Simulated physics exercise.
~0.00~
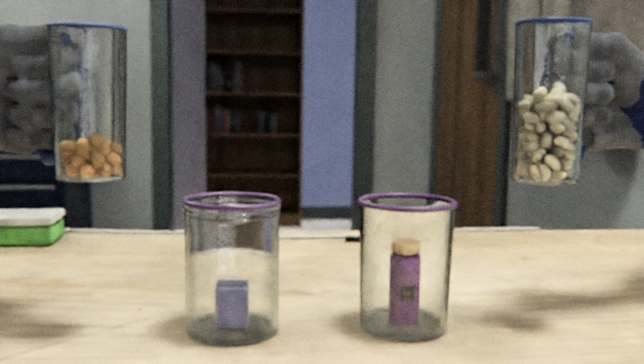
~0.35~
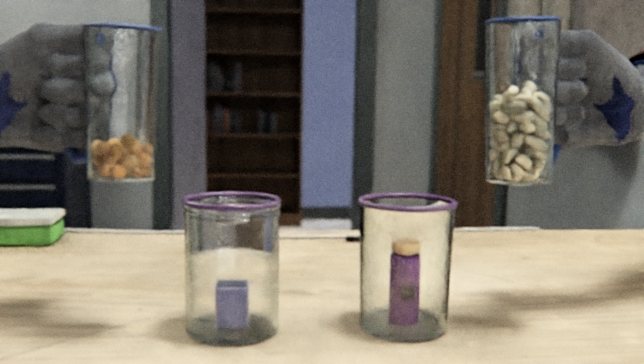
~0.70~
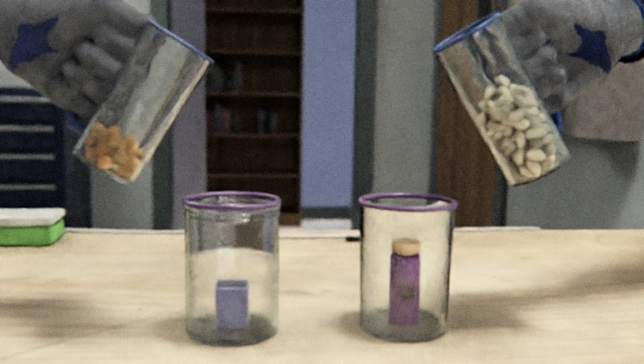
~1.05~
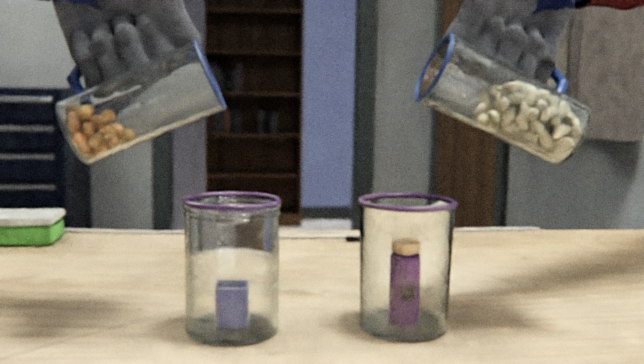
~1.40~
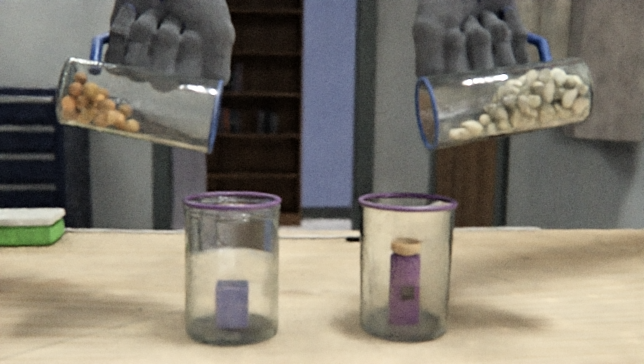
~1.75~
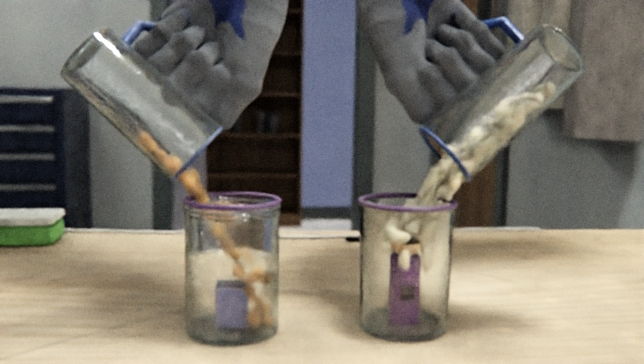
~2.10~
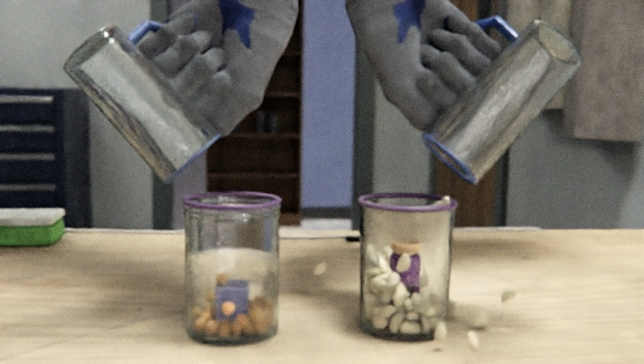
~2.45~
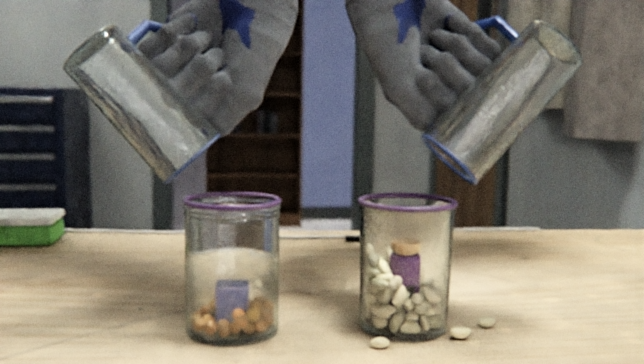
In a room with a bookcase behind a pale wooden table, seen level from the front, two clear containers with purple rims hold a small blue block on the left and a purple bottle with a tan top on the right. Above them, grey-gloved hands hold clear cups of orange pieces at left and whitish pieces at right. The hands bring the cups inward, tip them sideways, then turn them downward, and both loads pour out. The orange pieces settle low around the block, while the pale ones heap around the bottle and a few scatter onto the table. Both objects still show above the piles beneath the emptied cups.
